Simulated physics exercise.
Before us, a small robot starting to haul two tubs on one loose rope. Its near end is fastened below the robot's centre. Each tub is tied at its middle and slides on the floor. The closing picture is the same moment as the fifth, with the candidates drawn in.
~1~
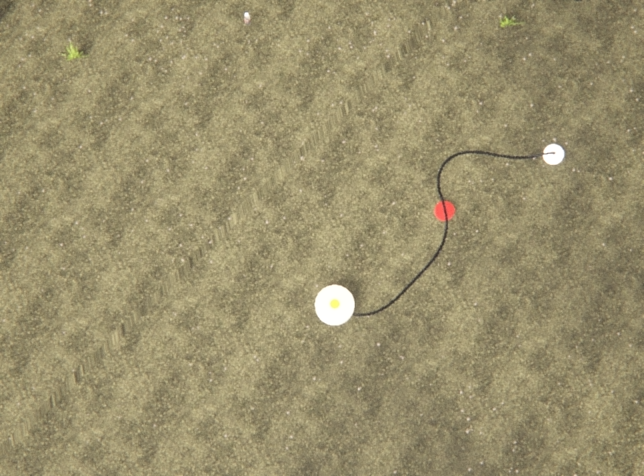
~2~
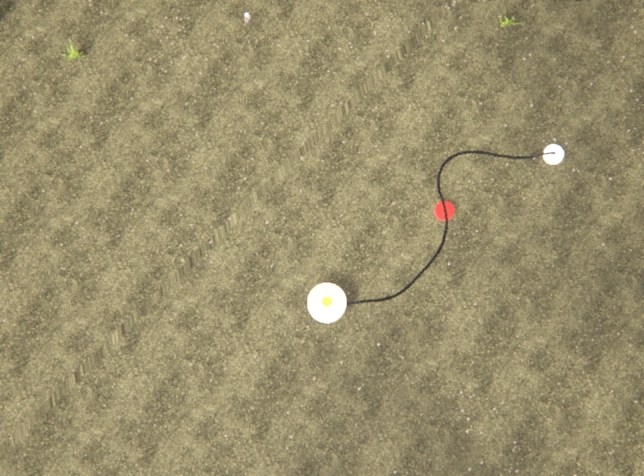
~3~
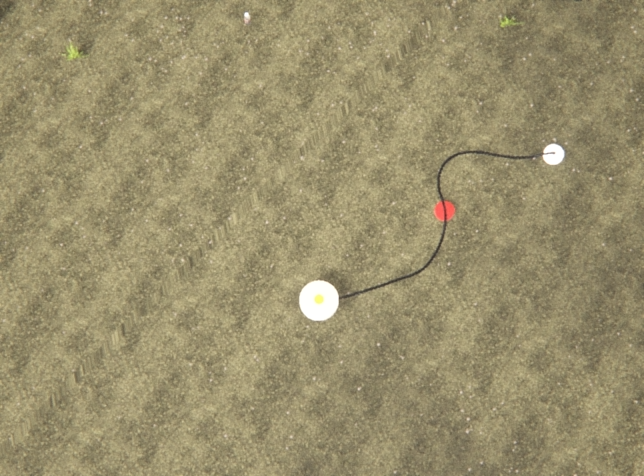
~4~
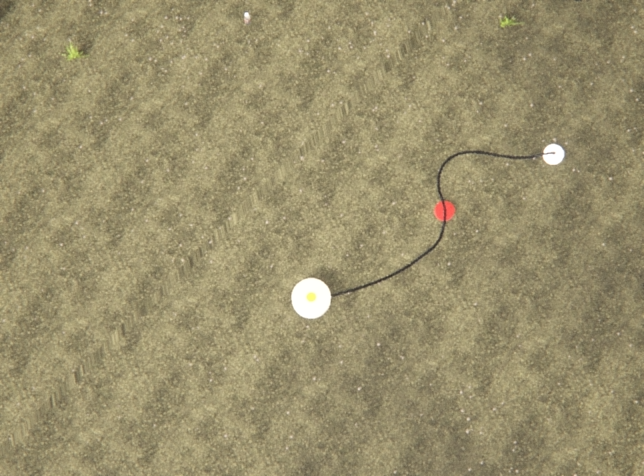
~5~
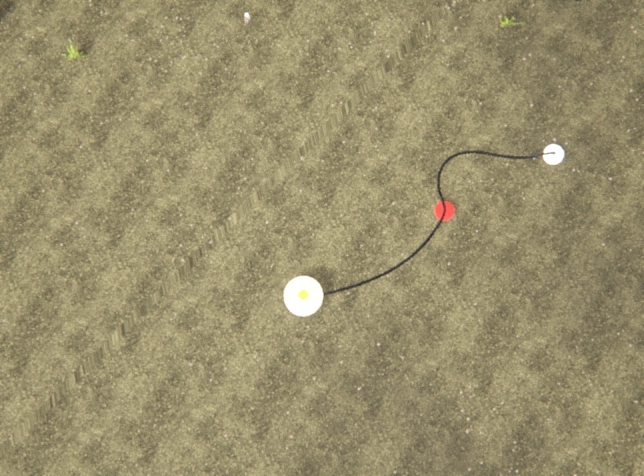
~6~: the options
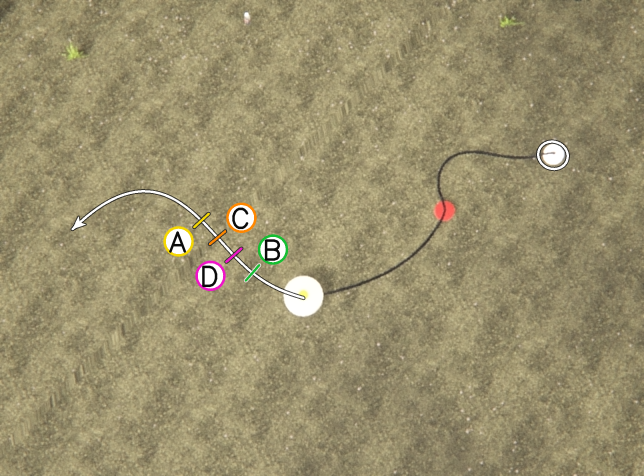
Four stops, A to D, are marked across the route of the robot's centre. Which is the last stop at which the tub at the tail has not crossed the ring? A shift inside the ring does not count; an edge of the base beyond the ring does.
It can go as far as D.
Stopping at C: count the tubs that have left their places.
Two.
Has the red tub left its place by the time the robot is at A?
Yes.
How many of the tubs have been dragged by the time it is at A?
Two.
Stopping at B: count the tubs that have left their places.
One.
On the marked copy, A at (201, 220); B at (253, 273); C at (218, 238); D at (234, 255); the ring at (553, 155); the route from (304, 298) via (195, 214) to (73, 229).
With D. Early on, robot (275, 286); white tub (554, 154); red tub (435, 214).
Further on, robot (251, 270); white tub (554, 154); red tub (418, 219).
At the end, robot (233, 253); white tub (553, 154); red tub (406, 220); the ringed tub at the far end is still in its ring.
As for the rest, A drags the last tub to (531, 163); B is safe but short; C drags the last tub to (543, 158).
